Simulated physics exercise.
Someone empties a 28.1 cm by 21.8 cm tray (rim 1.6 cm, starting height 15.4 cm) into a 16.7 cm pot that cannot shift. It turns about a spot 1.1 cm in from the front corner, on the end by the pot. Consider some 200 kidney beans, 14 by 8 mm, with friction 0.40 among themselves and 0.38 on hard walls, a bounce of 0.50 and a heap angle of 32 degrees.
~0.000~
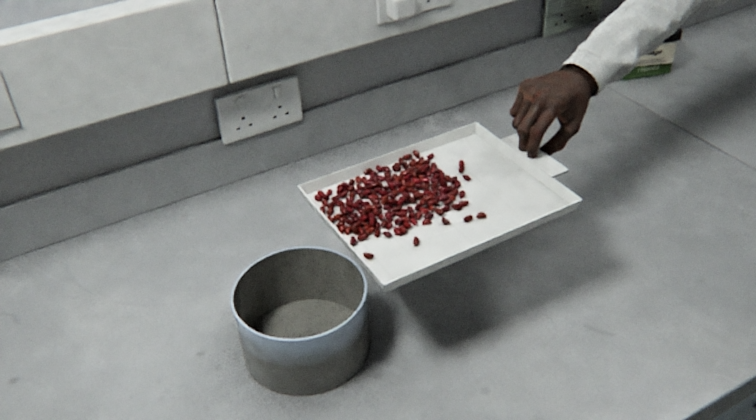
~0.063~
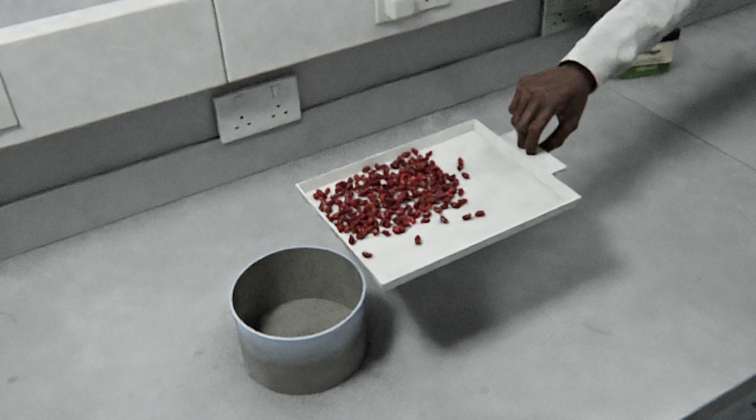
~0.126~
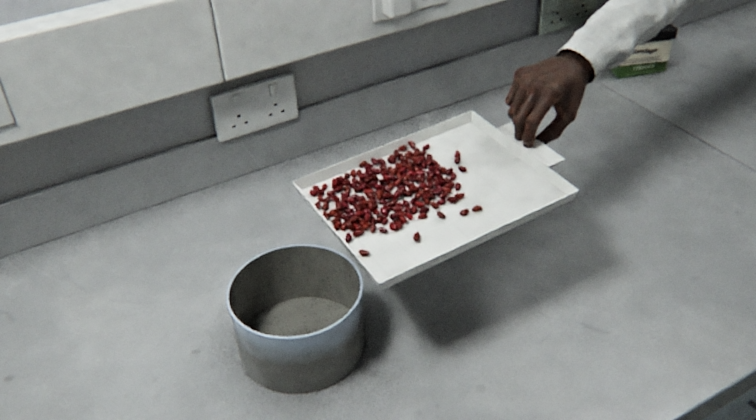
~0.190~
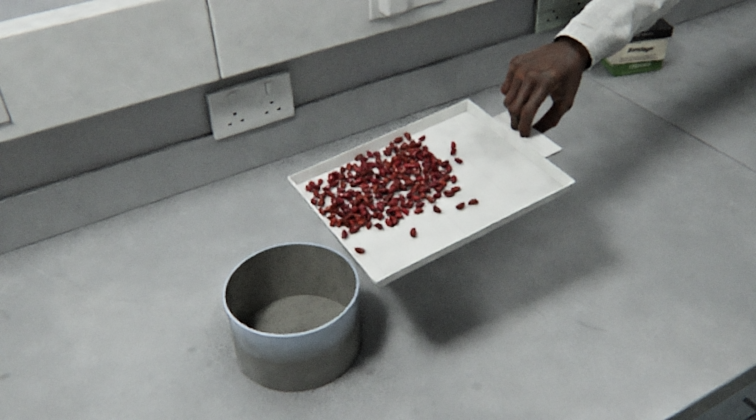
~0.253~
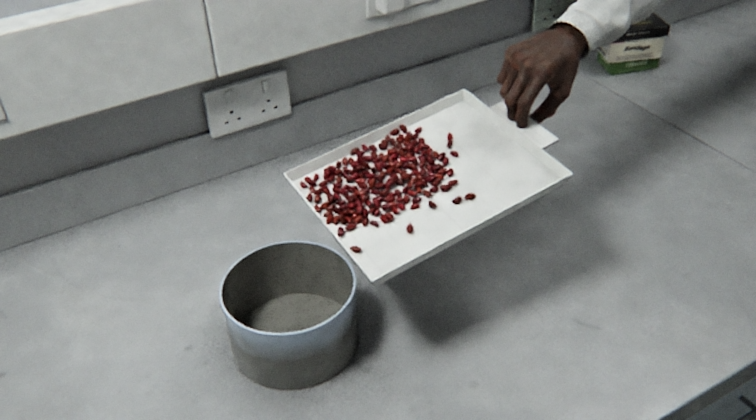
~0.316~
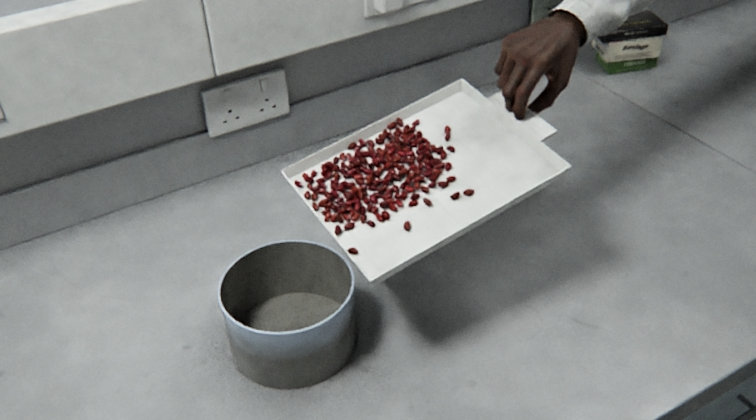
A hand in a white sleeve gradually tilting a white tray of dark red beans beside a round grey pot on a worktop.
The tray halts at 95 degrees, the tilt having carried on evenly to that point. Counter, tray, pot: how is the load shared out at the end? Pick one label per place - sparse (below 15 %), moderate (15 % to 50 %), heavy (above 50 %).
Counter: Heavy; tray: Sparse; pot: Moderate.
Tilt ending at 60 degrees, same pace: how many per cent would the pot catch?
Around 15 %, I reckon.
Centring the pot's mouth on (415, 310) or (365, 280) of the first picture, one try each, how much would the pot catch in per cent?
First try about 40 per cent, second try about 15 per cent.
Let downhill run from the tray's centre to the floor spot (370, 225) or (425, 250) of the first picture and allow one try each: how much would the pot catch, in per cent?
I'd put it at roughly 75 per cent for the first tilt and roughly 0 per cent for the second.
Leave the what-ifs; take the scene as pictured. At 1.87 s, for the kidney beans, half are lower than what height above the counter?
Around 20 cm up.
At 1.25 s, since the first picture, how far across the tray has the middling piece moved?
7 cm.
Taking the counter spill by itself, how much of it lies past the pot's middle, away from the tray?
60 %.
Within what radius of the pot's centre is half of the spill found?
About 18 centimetres.
Then, at 1.25 s, tilt 50 degrees; the tray holds 100 %, the pot 0 %.
After 1.87 s, tilt 76 degrees; the tray holds 80 %, the pot 5 %.
After 2.53 s, tilt 95 degrees; the tray holds 0 %, the pot 35 %.
By 3.5 s all is still; counter 65 %, tray 0 %, pot 35 %.
